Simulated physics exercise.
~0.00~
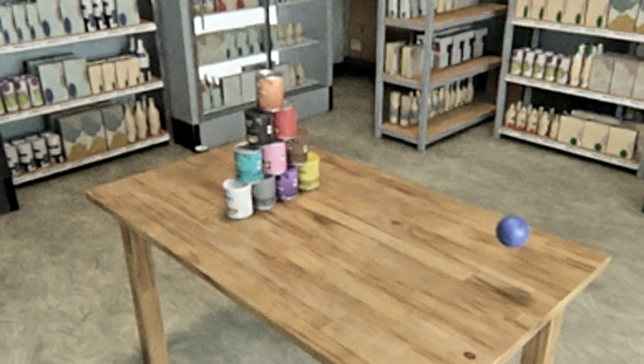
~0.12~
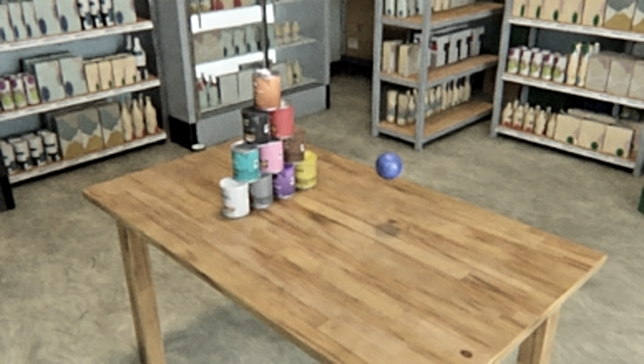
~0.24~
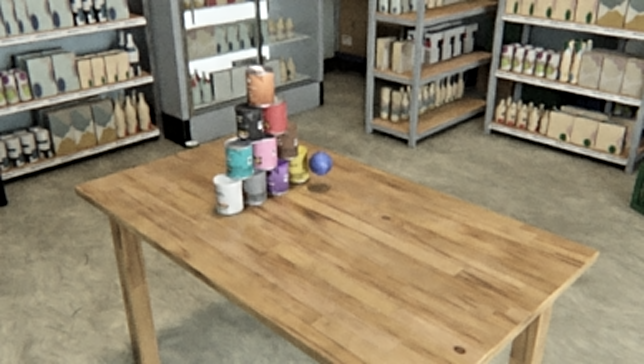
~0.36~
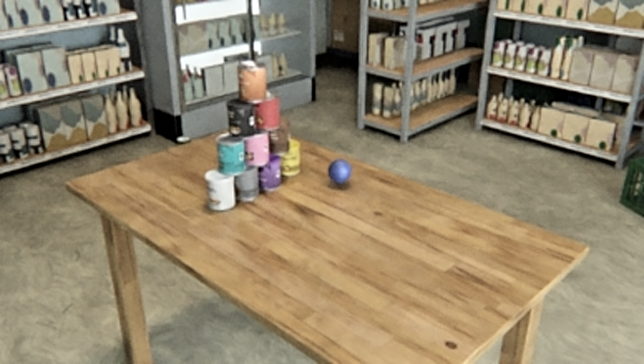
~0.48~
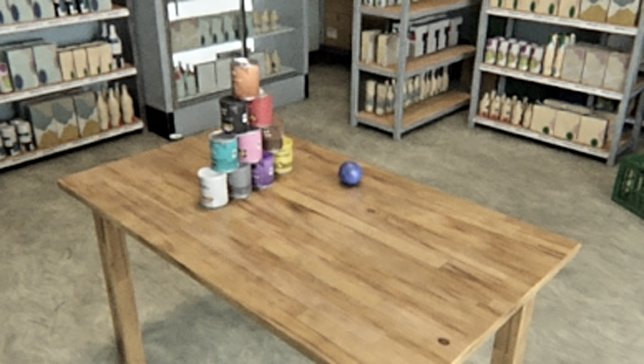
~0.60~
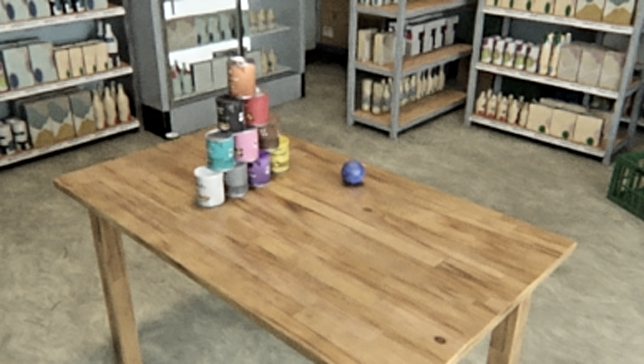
A blue ball flies left into the stacked tins and bounces back, leaving them standing.
